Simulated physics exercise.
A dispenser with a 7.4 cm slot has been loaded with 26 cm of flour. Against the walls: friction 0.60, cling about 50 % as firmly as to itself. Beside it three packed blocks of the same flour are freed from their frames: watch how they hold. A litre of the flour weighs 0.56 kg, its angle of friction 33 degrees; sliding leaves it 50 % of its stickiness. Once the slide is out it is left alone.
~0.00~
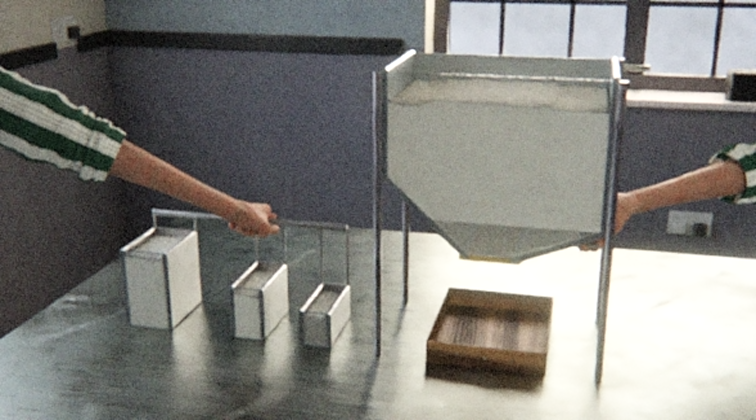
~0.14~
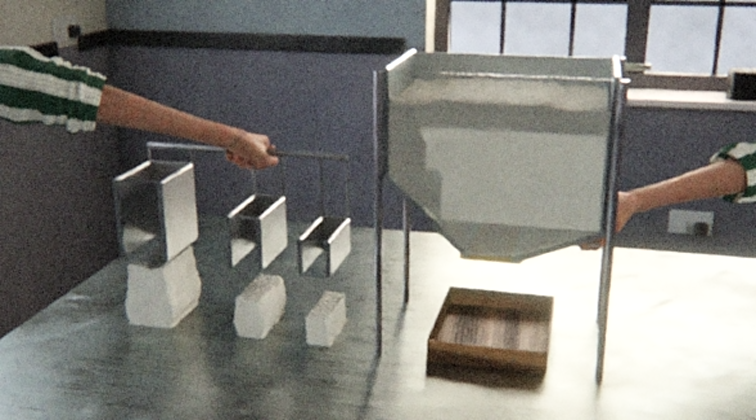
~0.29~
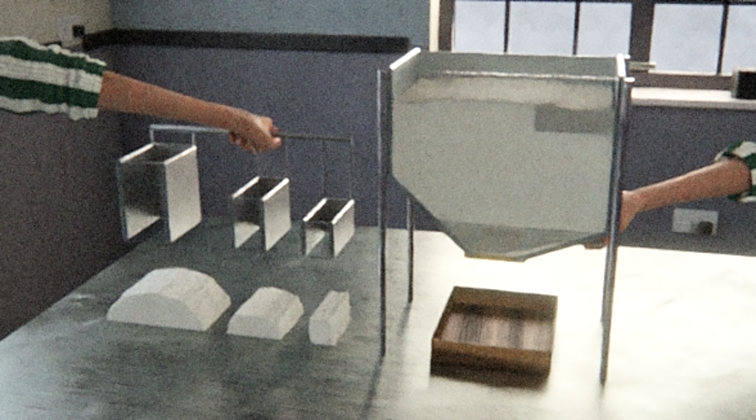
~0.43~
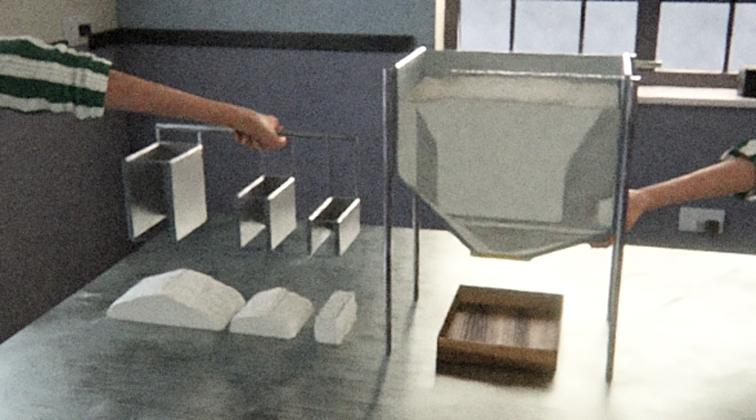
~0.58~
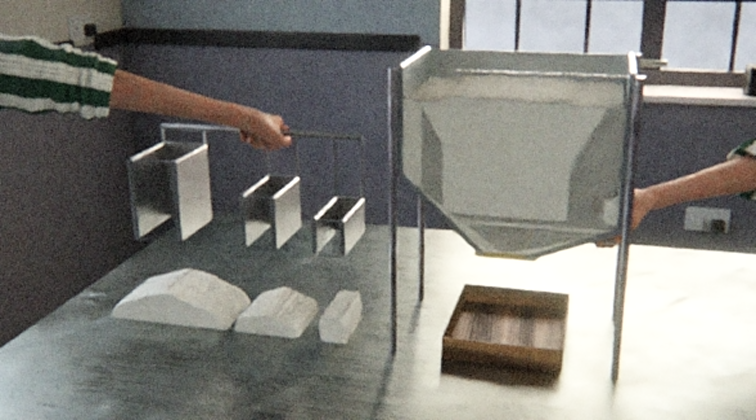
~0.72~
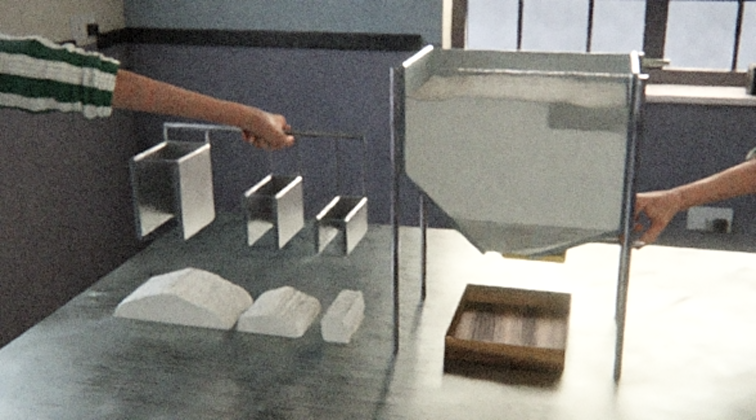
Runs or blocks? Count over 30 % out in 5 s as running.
It flows.
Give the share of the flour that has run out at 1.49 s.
About 20 %.
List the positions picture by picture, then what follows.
In the first frame, end of the slide at (512, 262), not yet moved; crest of the flour at (495, 104); block heights 14 cm, 8.5 cm, 5.4 cm (left to right).
In the second frame, end of the slide at (513, 261), not yet moved; crest of the flour at (495, 103); block heights 12 cm, 7.3 cm, 5.2 cm (left to right).
In the third frame, end of the slide at (517, 260), not yet moved; crest of the flour at (499, 103); block heights 6.8 cm, 4.6 cm, 5.1 cm (left to right).
In the fourth frame, end of the slide at (523, 259), not yet moved; crest of the flour at (505, 101); block heights 6.4 cm, 4.1 cm, 5.0 cm (left to right).
In the fifth frame, end of the slide at (528, 259), not yet moved; crest of the flour at (510, 100); block heights 6.3 cm, 4.1 cm, 5.0 cm (left to right).
In the sixth frame, end of the slide at (556, 261), moved 4.2 cm; crest of the flour at (513, 100); block heights 6.3 cm, 4.1 cm, 5.0 cm (left to right).
After 1.07 s, 5 % has run out.
After 1.49 s, 19 % has run out.
After 1.90 s, 33 % has run out.
After 2.32 s, 47 % has run out.
After 5.62 s, 92 % has run out.
